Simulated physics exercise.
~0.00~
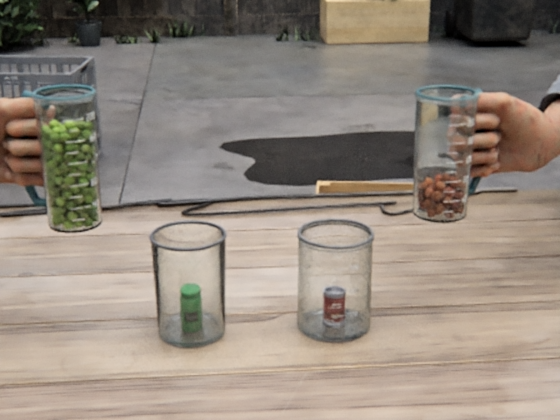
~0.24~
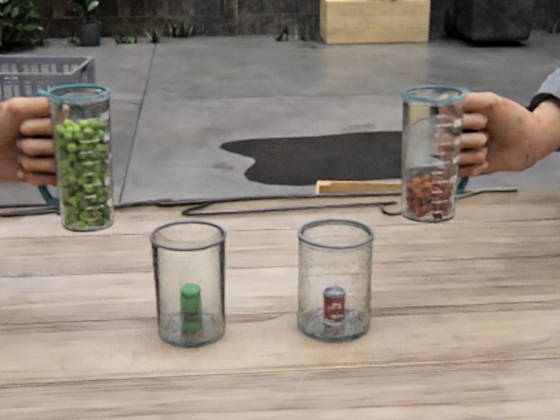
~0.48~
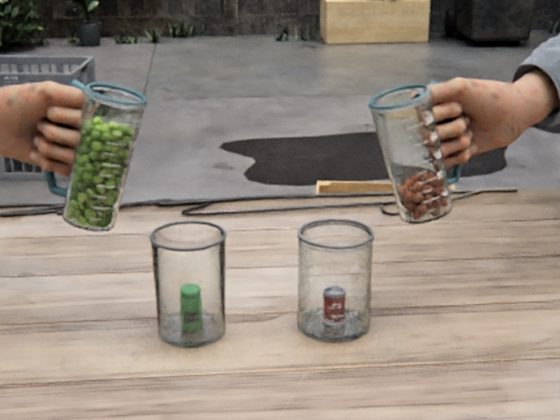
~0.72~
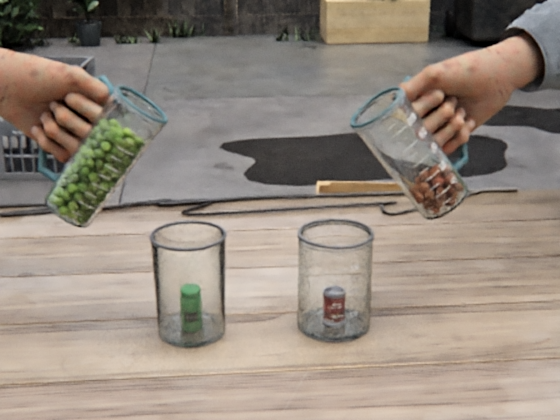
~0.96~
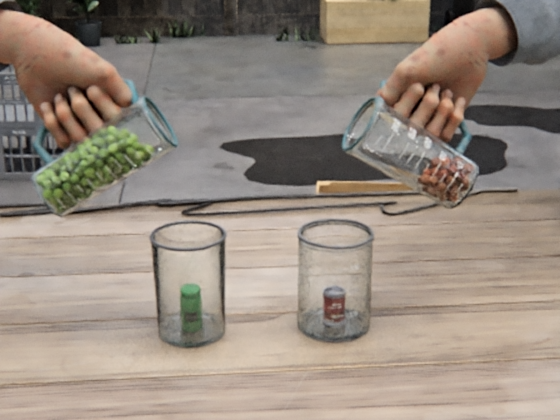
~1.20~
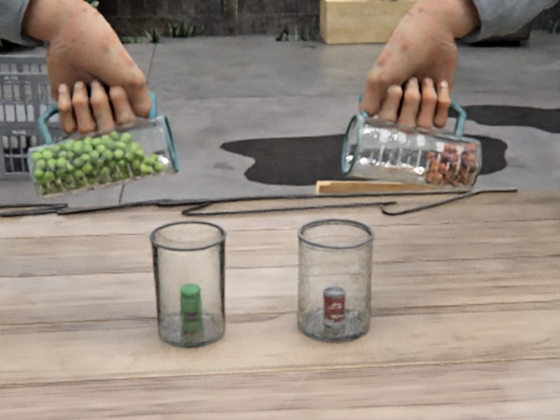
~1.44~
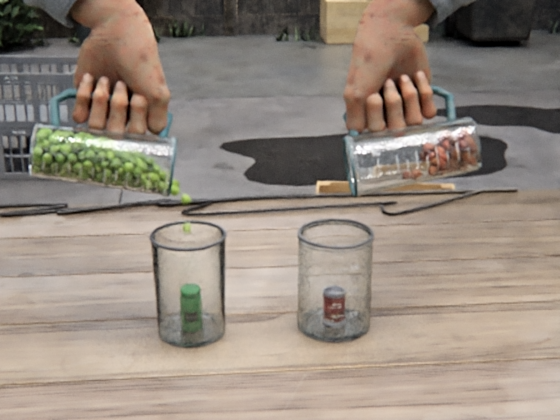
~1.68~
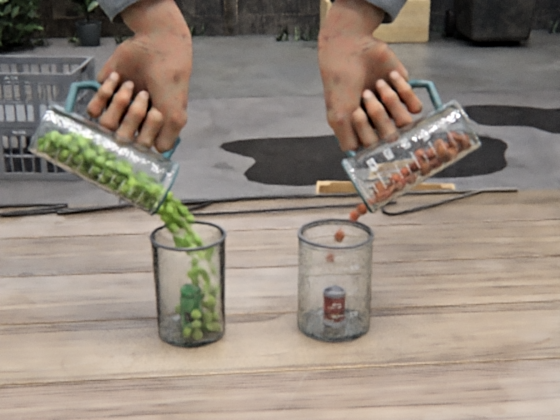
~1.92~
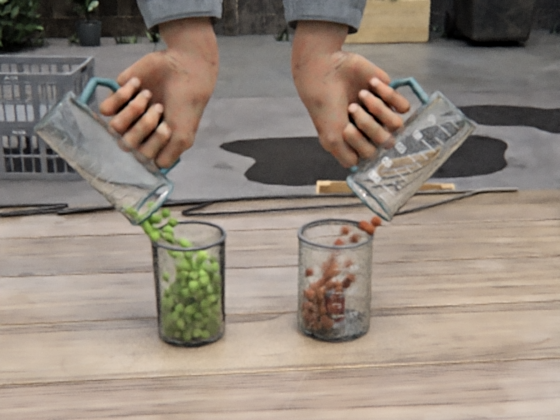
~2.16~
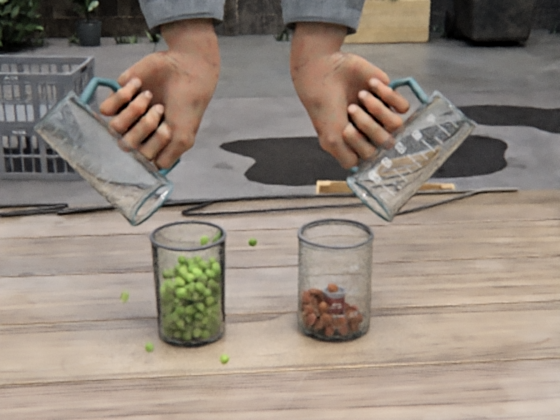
The clip opens on a wooden table with two clear containers, a small green object standing in the left one and a small red one in the right. Above them, two hands hold clear handled cups, the left well filled with green pieces, the right holding fewer reddish-brown ones. The hands move inward and tip the cups onto their sides. Green pieces begin spilling first, then both cups pour steeply until empty. A few green pieces land on the table. Finally, the green object is buried, while the red one still shows above its shallow fill.
